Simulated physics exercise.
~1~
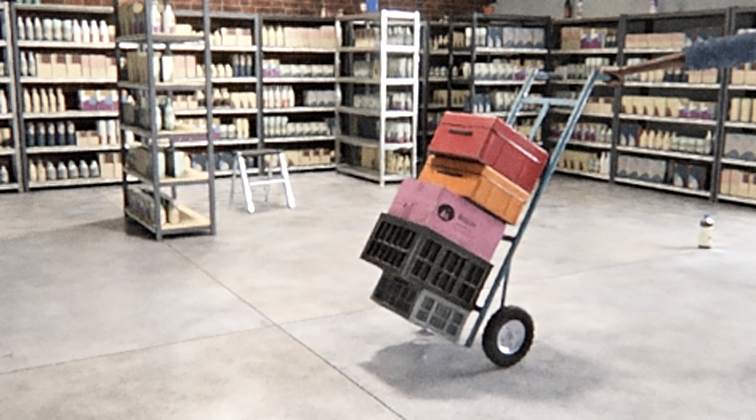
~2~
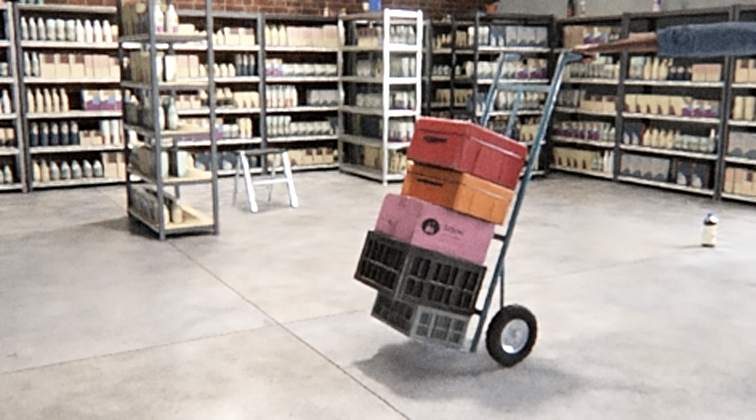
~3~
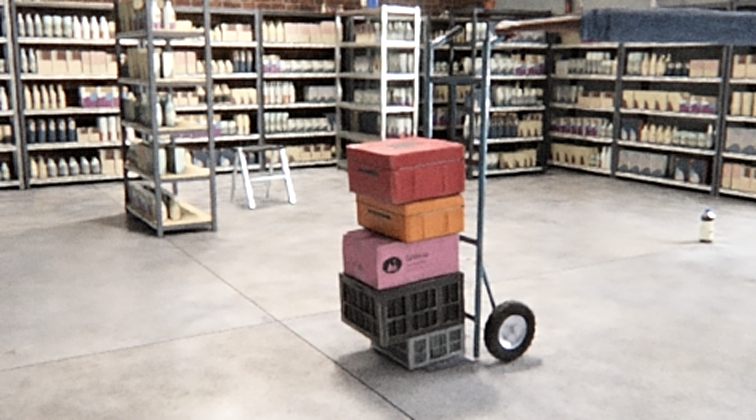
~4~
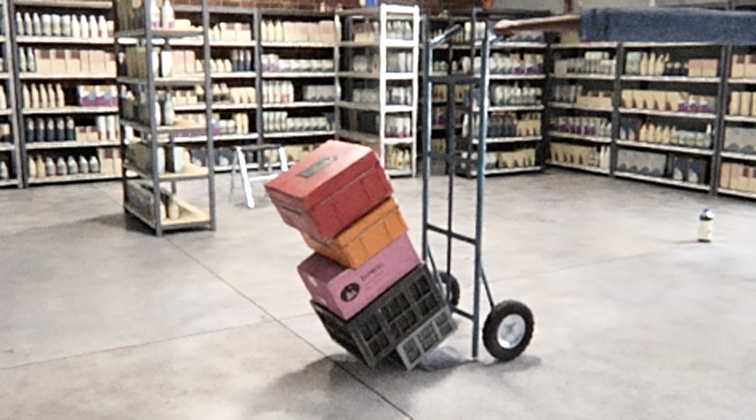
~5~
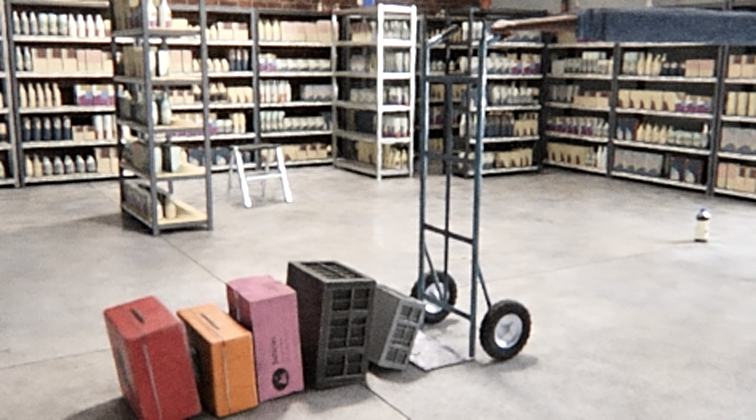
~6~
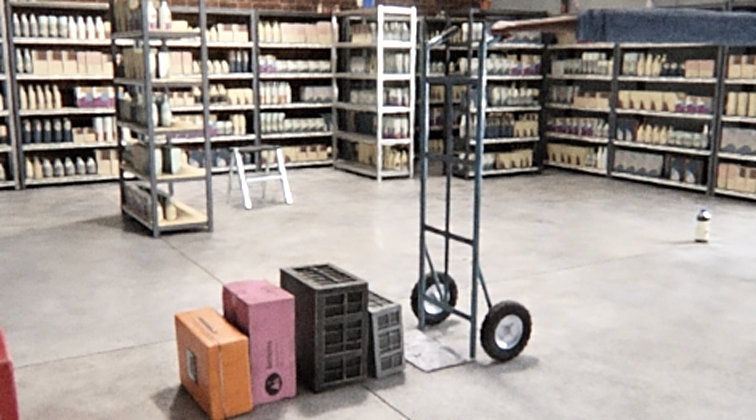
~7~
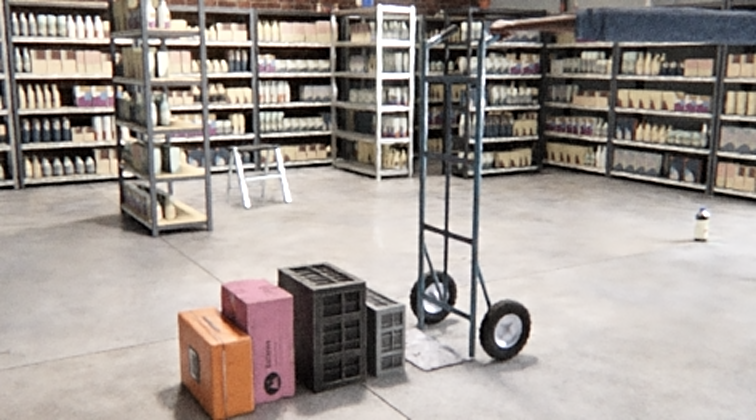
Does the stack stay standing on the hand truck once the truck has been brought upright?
No, the whole stack topples to the left. The red toolbox slides out of view, while the orange toolbox, pink box and both crates end up lying over in a row.
